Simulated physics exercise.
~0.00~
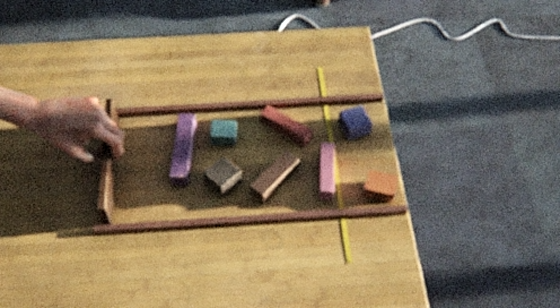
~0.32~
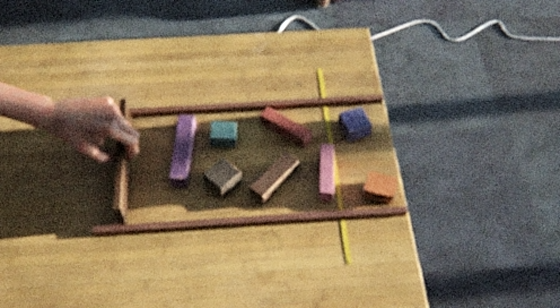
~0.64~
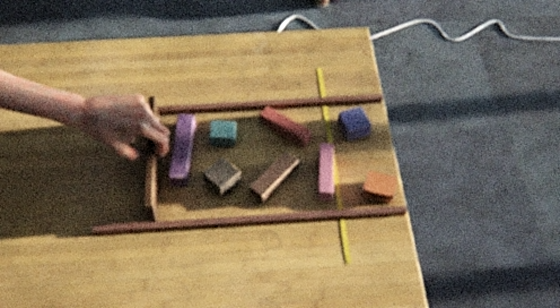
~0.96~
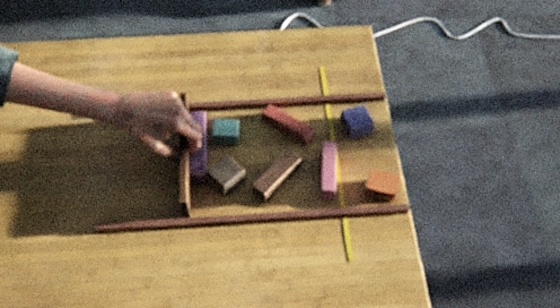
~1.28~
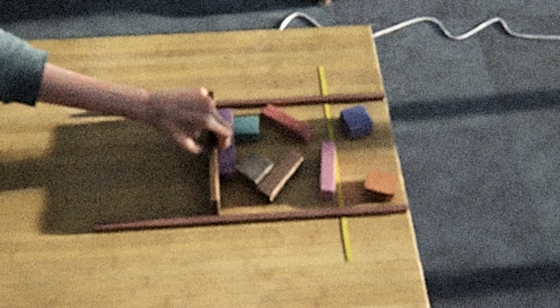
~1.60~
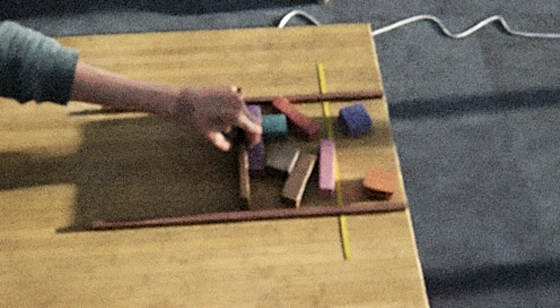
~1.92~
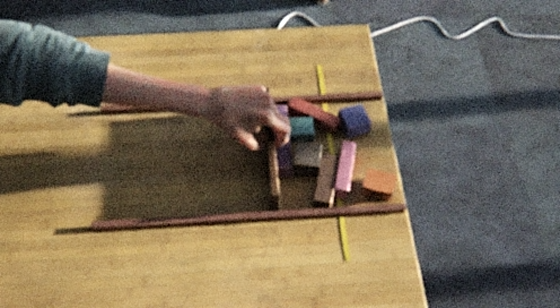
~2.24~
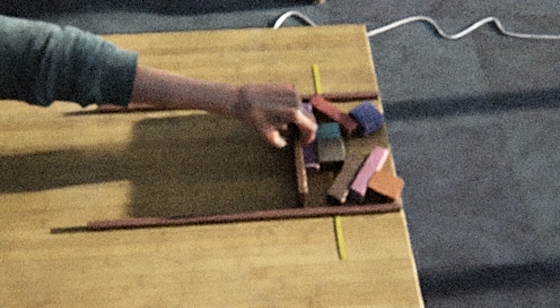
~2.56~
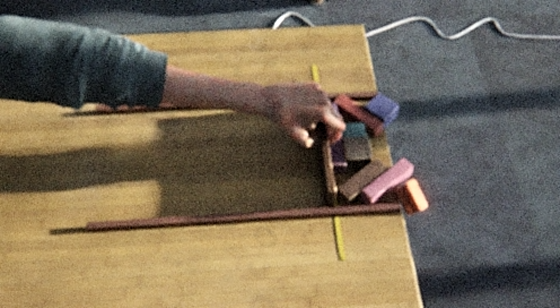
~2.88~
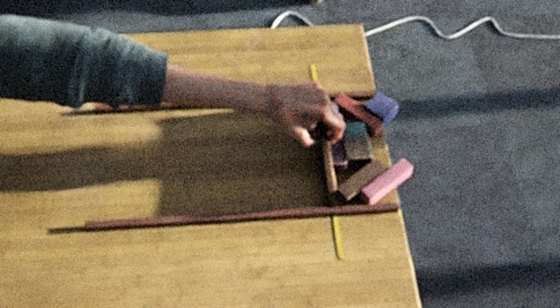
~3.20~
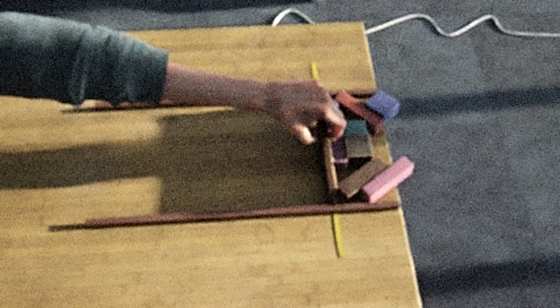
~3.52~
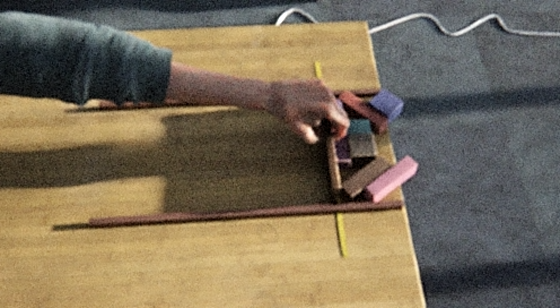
To begin with, a hand holds an upright board at the left of two rails on a wooden table, with coloured blocks and bars scattered ahead of it. The hand pushes the board right, and it meets the purple bar first. The turquoise block and the dark block are swept along next, and the pieces bunch together near the yellow tape. As the board nears the tape, the orange piece tips over the table's edge and drops out of sight. The board stops about at the tape, leaving the pink bar and blue block jutting over the edge.
